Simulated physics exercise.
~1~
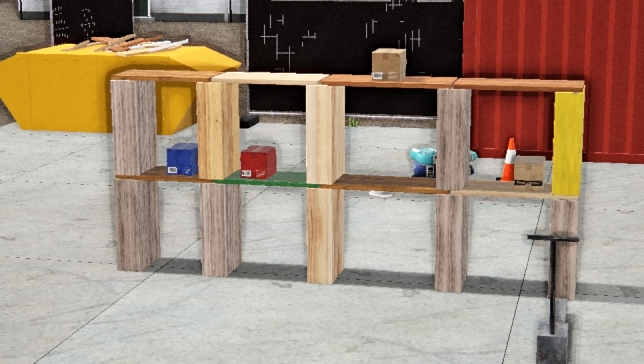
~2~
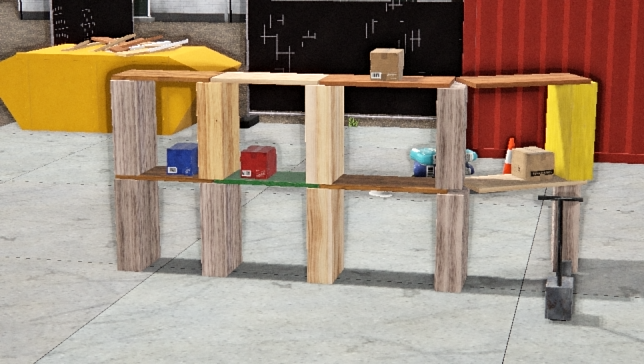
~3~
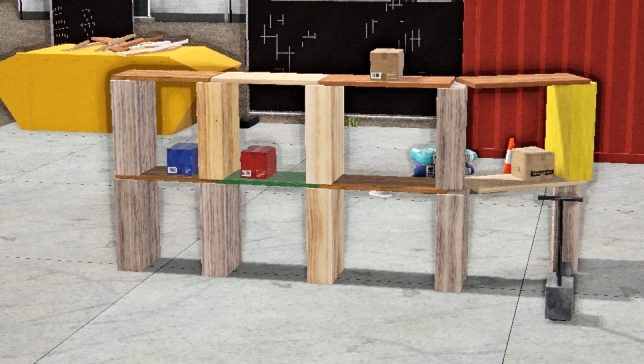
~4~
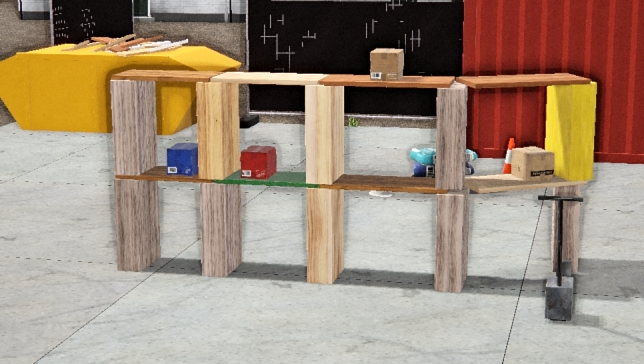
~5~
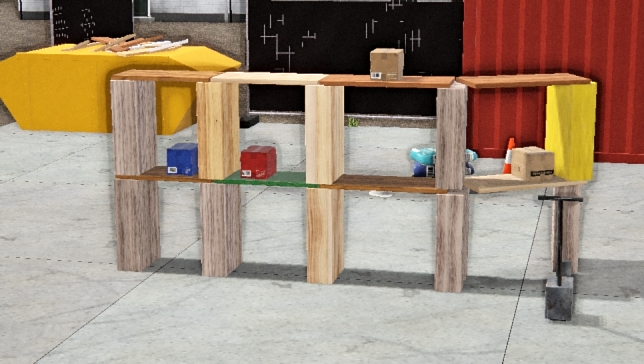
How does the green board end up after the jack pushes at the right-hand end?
The green board stays level in its place, with the red carton still sitting by it.
